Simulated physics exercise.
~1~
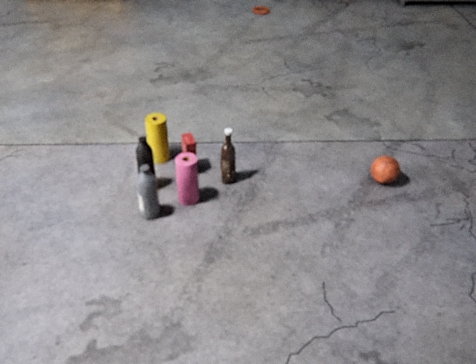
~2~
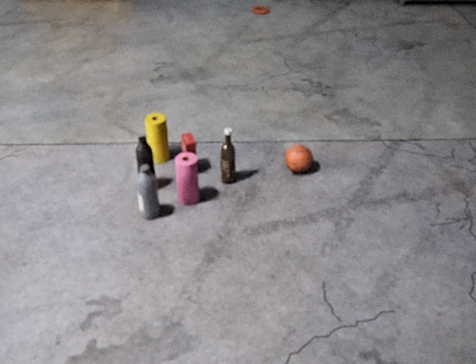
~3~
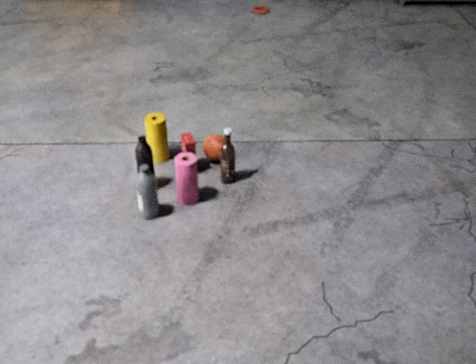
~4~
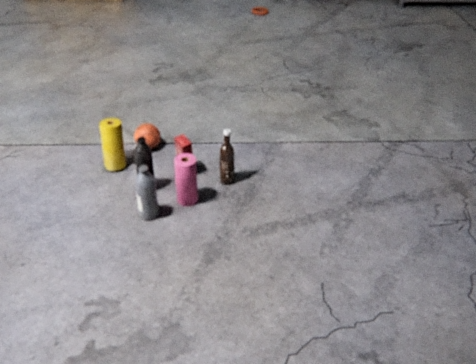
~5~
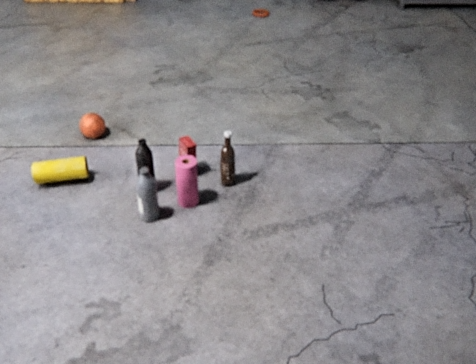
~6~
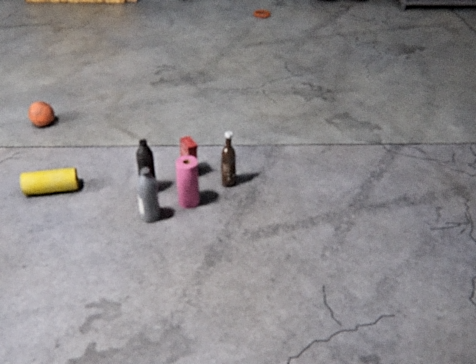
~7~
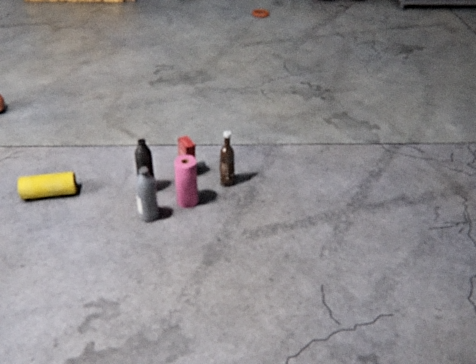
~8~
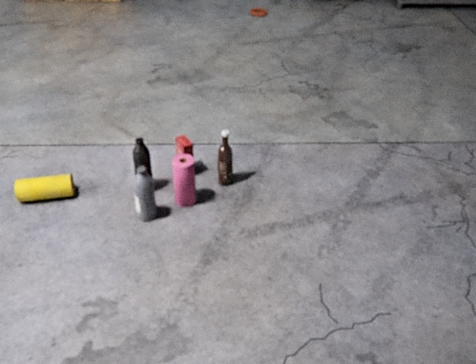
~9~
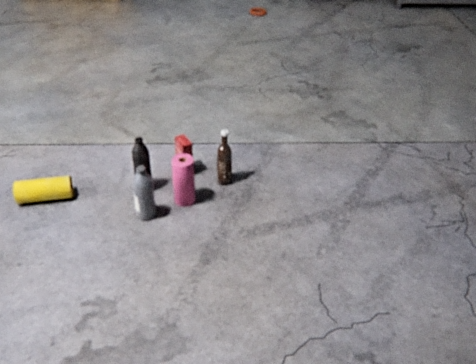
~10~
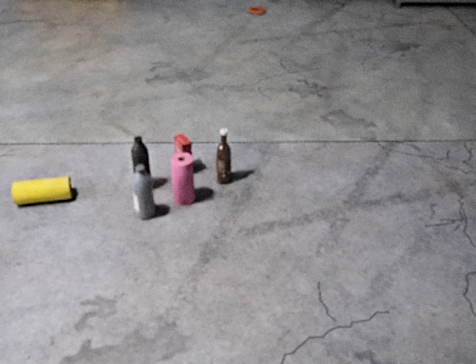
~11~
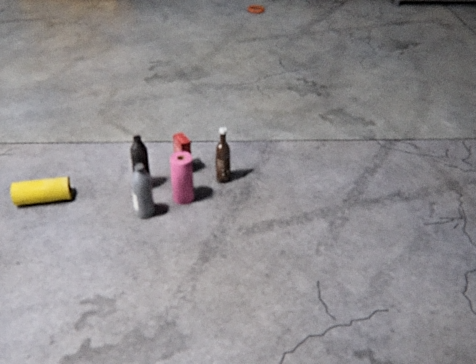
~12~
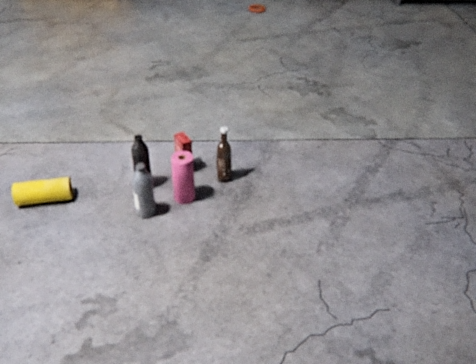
In the video, an orange ball rolls leftward across a concrete floor, passing behind a brown bottle and knocking over a yellow roll before leaving at the left edge. The yellow roll ends lying on its side, while the bottles, pink roll and red carton remain standing.
